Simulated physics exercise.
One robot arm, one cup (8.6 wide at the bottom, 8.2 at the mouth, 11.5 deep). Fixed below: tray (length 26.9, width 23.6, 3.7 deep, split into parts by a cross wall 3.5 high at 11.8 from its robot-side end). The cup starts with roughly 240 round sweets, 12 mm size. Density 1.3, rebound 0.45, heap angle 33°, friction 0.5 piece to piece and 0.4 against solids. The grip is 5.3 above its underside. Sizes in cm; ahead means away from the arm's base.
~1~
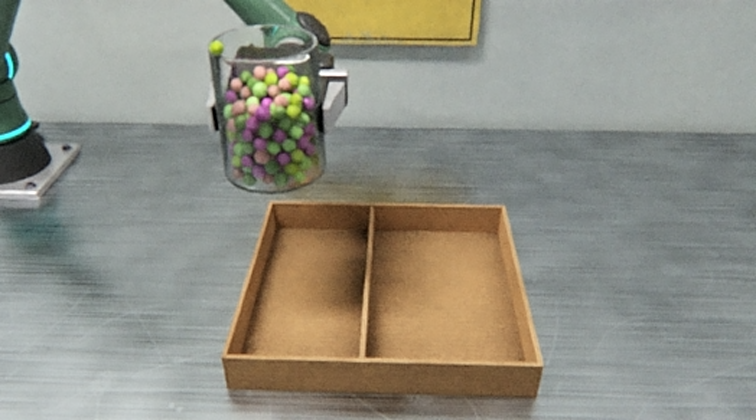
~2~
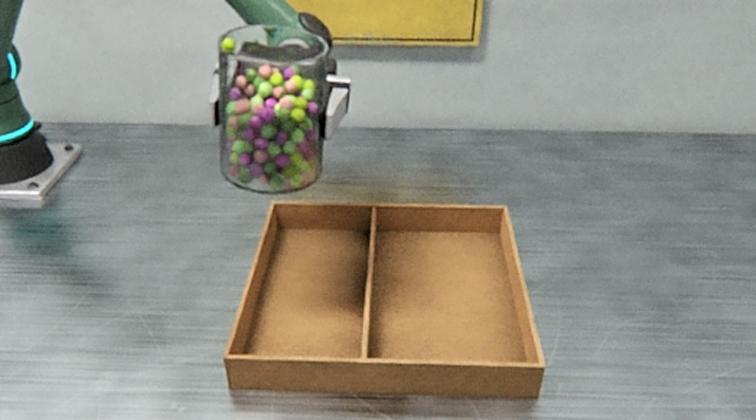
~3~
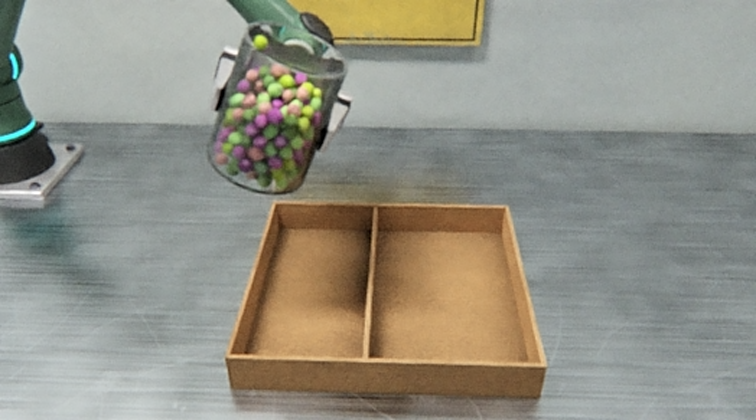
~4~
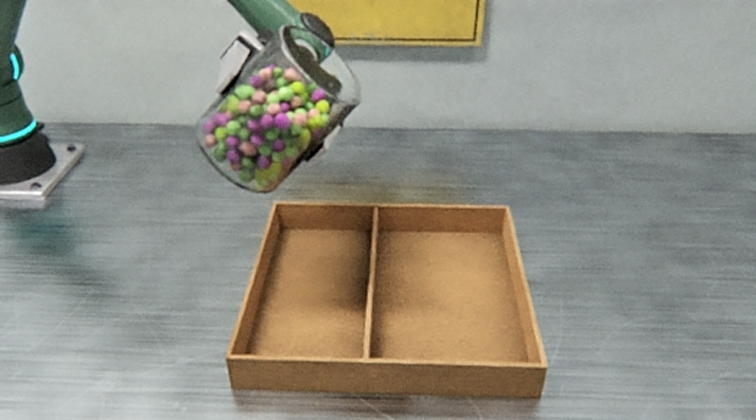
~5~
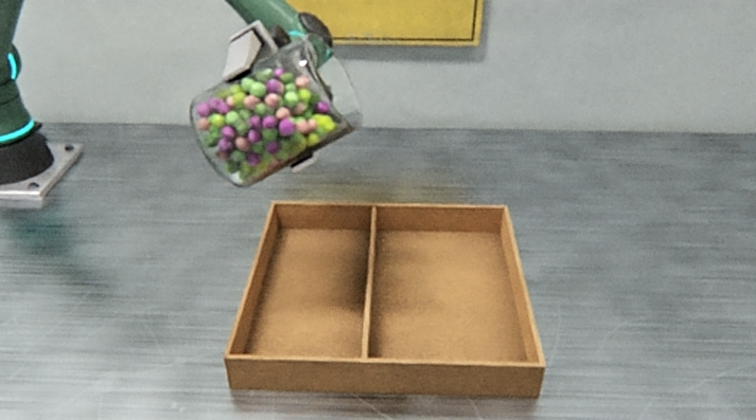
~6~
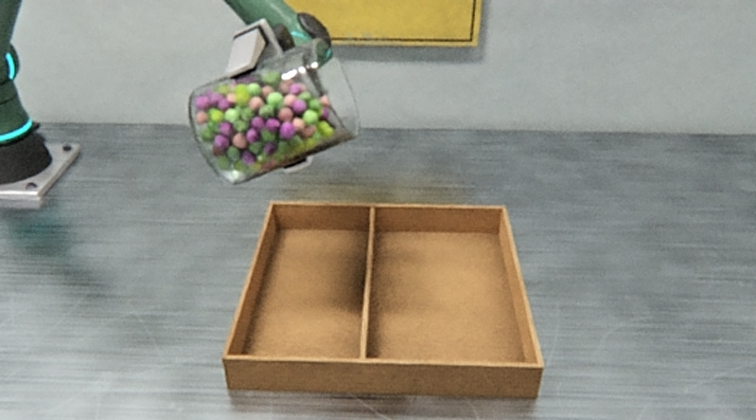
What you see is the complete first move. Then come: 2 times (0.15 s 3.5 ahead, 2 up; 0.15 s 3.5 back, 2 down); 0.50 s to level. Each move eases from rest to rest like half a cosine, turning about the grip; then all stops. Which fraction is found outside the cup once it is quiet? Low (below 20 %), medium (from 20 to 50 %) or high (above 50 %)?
Outside the cup the share is low, below 20 %.
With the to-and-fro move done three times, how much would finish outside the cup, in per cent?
It would be near 15 per cent.
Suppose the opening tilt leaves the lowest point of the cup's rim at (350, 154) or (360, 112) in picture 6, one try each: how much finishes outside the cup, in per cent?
Some 50 and 0 per cent.
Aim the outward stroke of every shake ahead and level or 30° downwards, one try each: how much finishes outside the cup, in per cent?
Some 5 and 0 per cent.
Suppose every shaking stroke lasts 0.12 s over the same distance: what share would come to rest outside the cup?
It would be near 25 per cent.
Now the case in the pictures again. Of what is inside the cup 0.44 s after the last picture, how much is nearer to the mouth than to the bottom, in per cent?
Roughly 40 per cent.
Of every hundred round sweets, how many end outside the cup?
About 10 per cent.
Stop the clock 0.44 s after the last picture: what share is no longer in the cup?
About 5 per cent by then.
Then, 0.44 s on, tilted 66° forward, highest piece 25 above the table; 233 in the cup, 7 in the far-side part, 1 in flight or on a rim.
Then, 0.88 s on, tilted 27° forward, highest piece 26 above the table; 217 in the cup, 22 in the far-side part, 2 in the robot-side part.
Then, 1.30 s on, level, highest piece 26 above the table; 217 in the cup, 22 in the far-side part, 2 in the robot-side part.
Then, 2.35 s on, level, highest piece 25 above the table; 217 in the cup, 22 in the far-side part, 2 in the robot-side part.
In the end, 217 in the cup, 22 in the far-side part, 2 in the robot-side part. That is 10 % outside the cup.
